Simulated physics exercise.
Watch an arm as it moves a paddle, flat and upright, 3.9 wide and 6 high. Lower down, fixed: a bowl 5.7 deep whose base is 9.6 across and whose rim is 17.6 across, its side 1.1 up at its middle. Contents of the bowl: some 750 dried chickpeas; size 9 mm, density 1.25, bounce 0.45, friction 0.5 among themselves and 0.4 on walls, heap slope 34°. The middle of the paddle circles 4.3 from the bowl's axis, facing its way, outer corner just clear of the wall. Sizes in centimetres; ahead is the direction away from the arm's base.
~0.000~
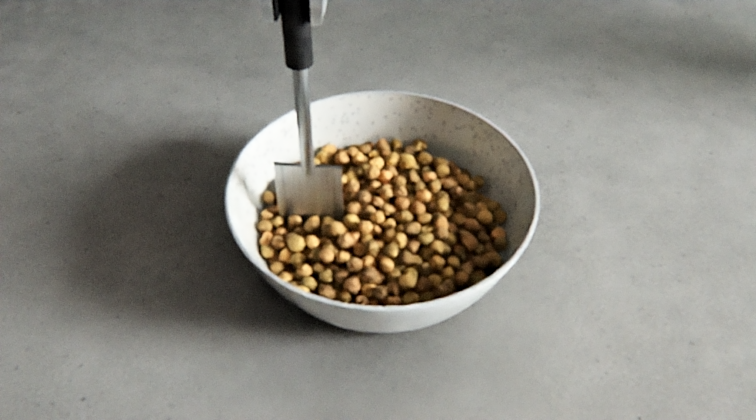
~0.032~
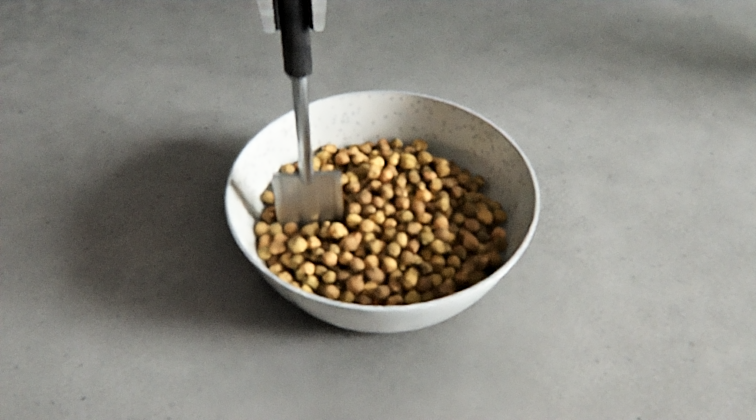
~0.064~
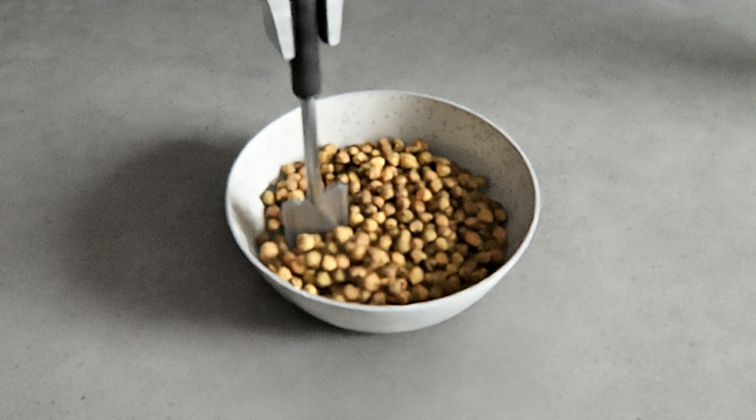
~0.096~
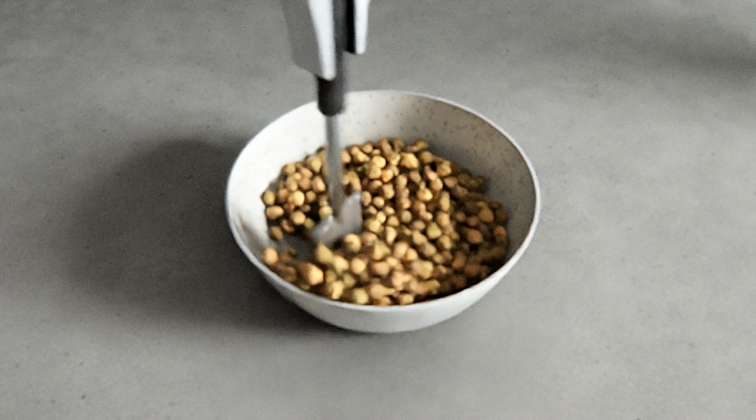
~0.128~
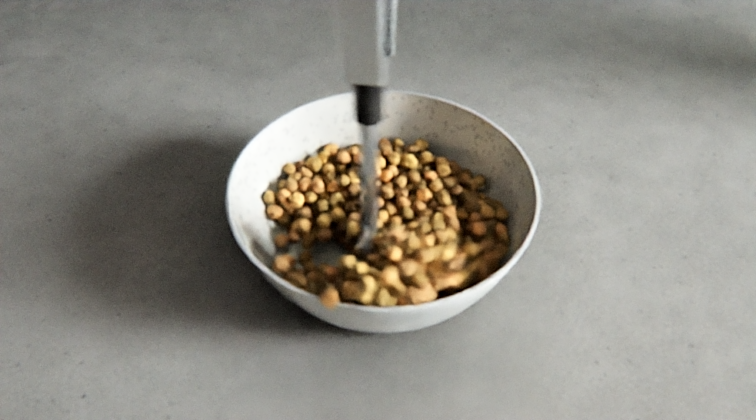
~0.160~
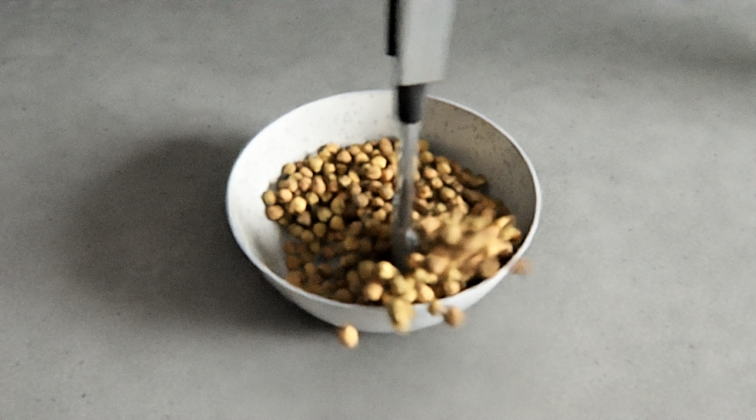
A paddle held by a robotic arm dipped into a white bowl of dried chickpeas, then swept around toward the right while turning, pushing up the chickpeas and flinging a few over the front rim.
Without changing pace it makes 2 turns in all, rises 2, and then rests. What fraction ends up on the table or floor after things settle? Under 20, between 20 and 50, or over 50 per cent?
Between 20 and 50 per cent.
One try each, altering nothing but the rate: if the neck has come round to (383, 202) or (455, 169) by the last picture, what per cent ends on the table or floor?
Around 25 and 45 per cent respectively.
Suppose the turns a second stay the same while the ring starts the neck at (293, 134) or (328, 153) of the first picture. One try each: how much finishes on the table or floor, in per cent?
I'd guess some 25 and 10 percent.
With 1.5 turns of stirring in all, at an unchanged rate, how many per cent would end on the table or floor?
It would be around 25 per cent.
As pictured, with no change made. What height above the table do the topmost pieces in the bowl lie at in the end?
5.0 cm or so.
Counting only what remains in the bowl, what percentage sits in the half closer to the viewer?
Roughly 50 per cent.
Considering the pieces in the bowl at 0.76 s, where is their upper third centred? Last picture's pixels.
In the last picture it sits around (429, 188).
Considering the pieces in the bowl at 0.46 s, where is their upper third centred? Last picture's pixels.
Around pixel (283, 200).
By 0.46 s, 348° round, highest piece 9 above the table; 570 in the bowl, 144 on the table or floor, 34 in flight or on the tool.
By 0.76 s, 225° round, highest piece 7 above the table; 503 in the bowl, 232 on the table or floor, 13 in flight or on the tool.
By 1.11 s, 0° round, highest piece 5 above the table; 498 in the bowl, 250 on the table or floor.
By 1.81 s, 0° round, highest piece 5 above the table; 498 in the bowl, 250 on the table or floor.
Final count, 498 in the bowl, 250 on the table or floor. That is 33 % on the table or floor.
